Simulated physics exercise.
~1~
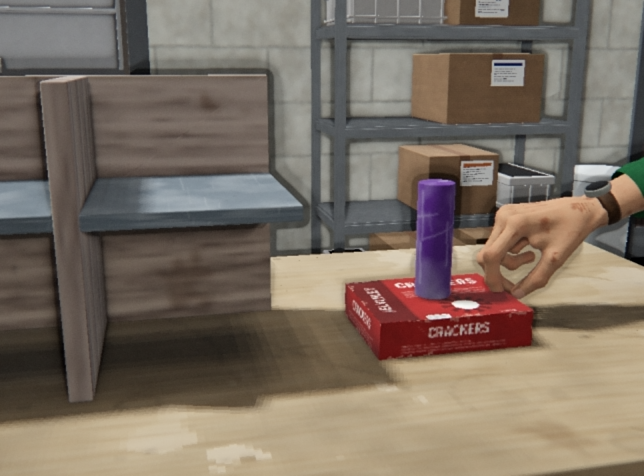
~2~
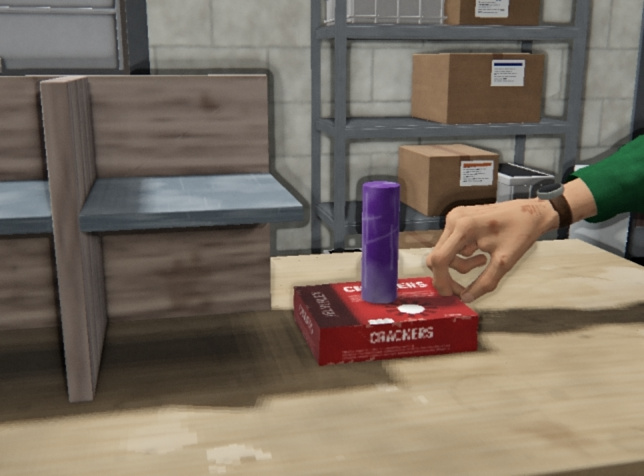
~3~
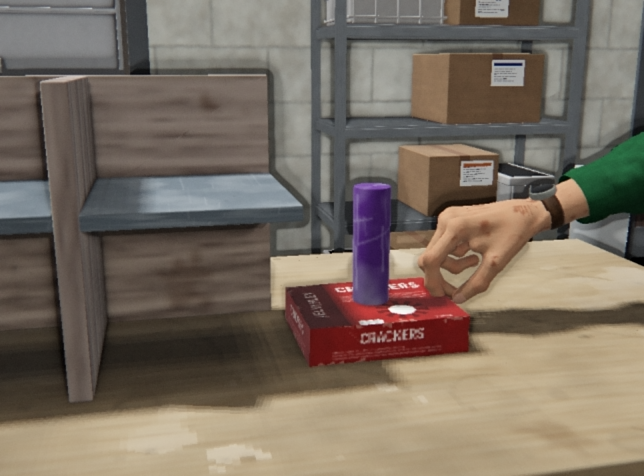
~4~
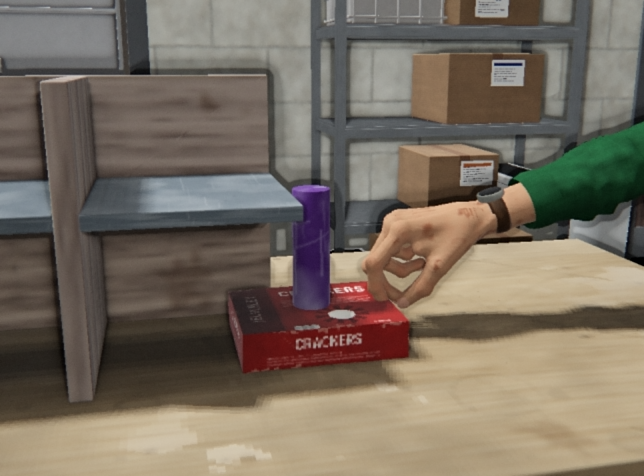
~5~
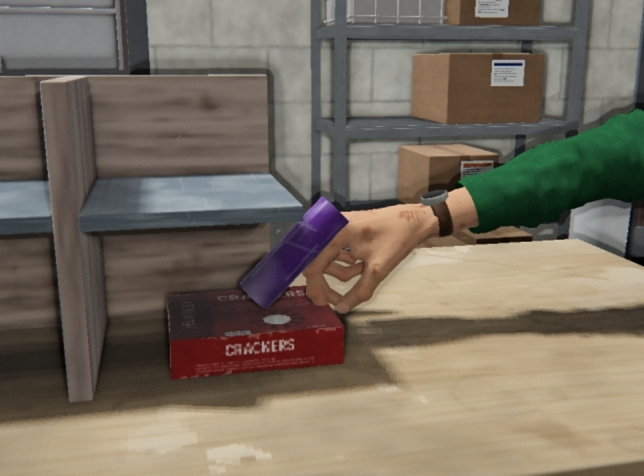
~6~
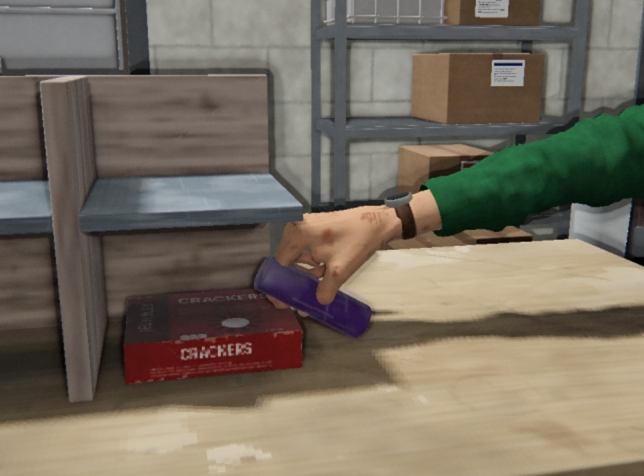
A purple candle standing on a red crackers box hit the edge of a grey shelf and tipped over as a hand slid the box left beneath it. The box kept going, while the candle dropped off its right side, tilted steeply beside the hand.
